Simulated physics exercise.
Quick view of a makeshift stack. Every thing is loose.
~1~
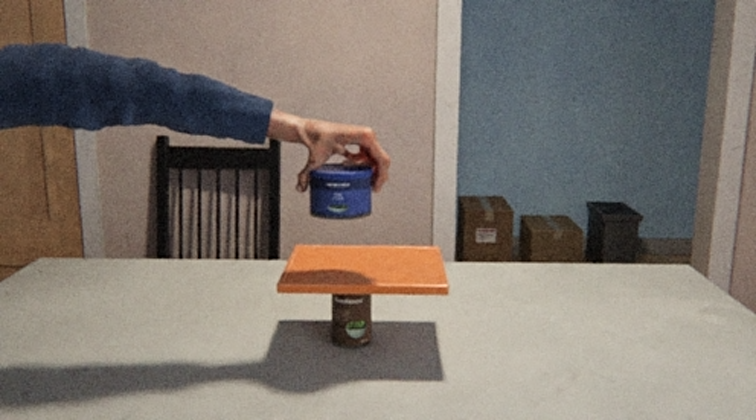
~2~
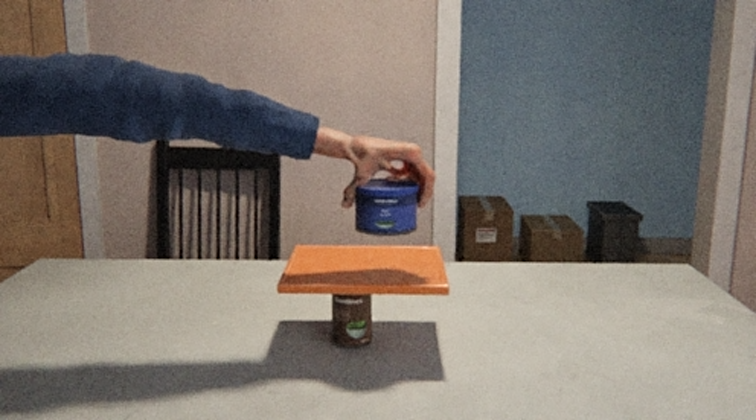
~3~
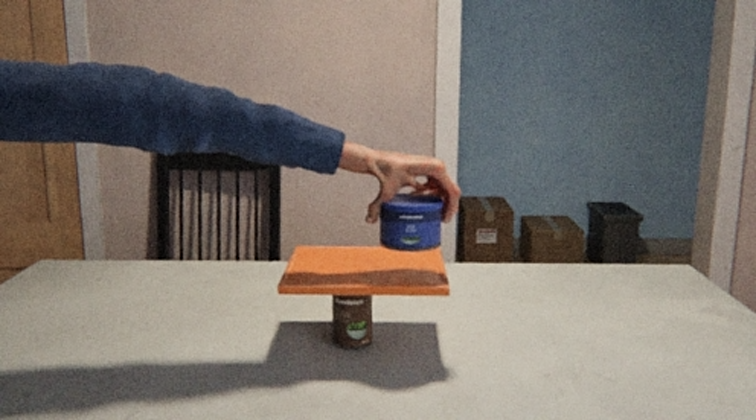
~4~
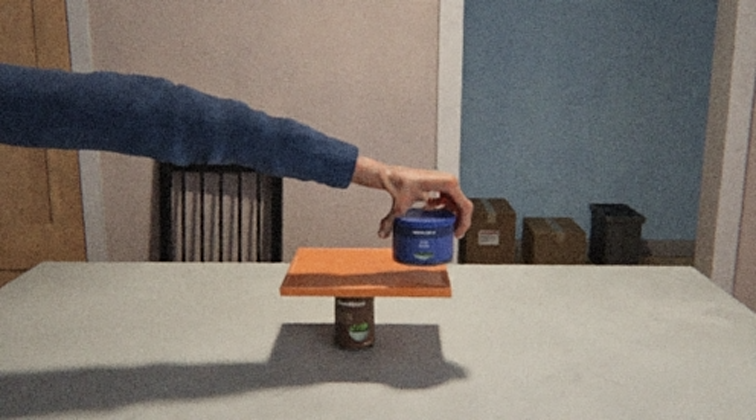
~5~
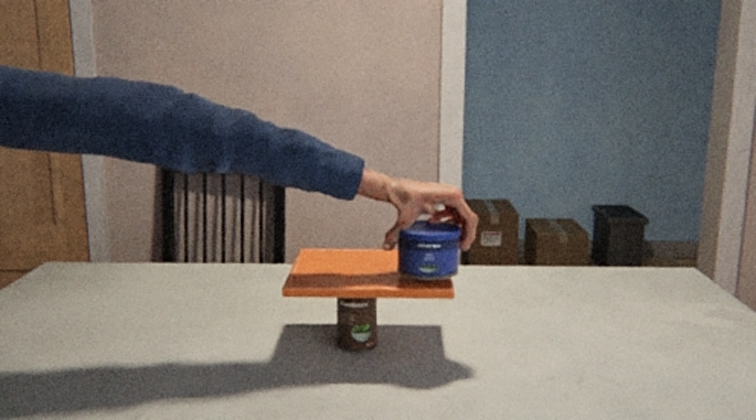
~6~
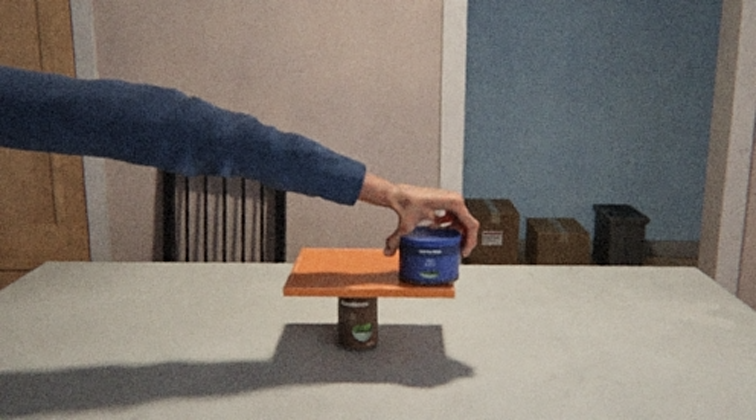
On a pale tabletop, a blue-sleeved arm moving a blue tub rightward and lowering it onto an orange board above a brown tin.
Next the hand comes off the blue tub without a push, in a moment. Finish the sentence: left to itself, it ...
... drops.
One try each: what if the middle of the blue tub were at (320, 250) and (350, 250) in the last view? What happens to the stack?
First try: Stands; second try: Stands.
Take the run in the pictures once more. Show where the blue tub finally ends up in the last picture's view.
I'd point to roughly (479, 335).
Then, 0.30 s later than the last frame, blue tub now fallen; orange lid tilted by 47°.
Then, 0.50 s later than the last frame, orange lid tilted by 53°.
When it is over, fallen, blue tub; lying over in the stack, orange lid; brown tin as before. End places, in pixels of the last picture, blue tub near (479, 334). The stack comes apart.
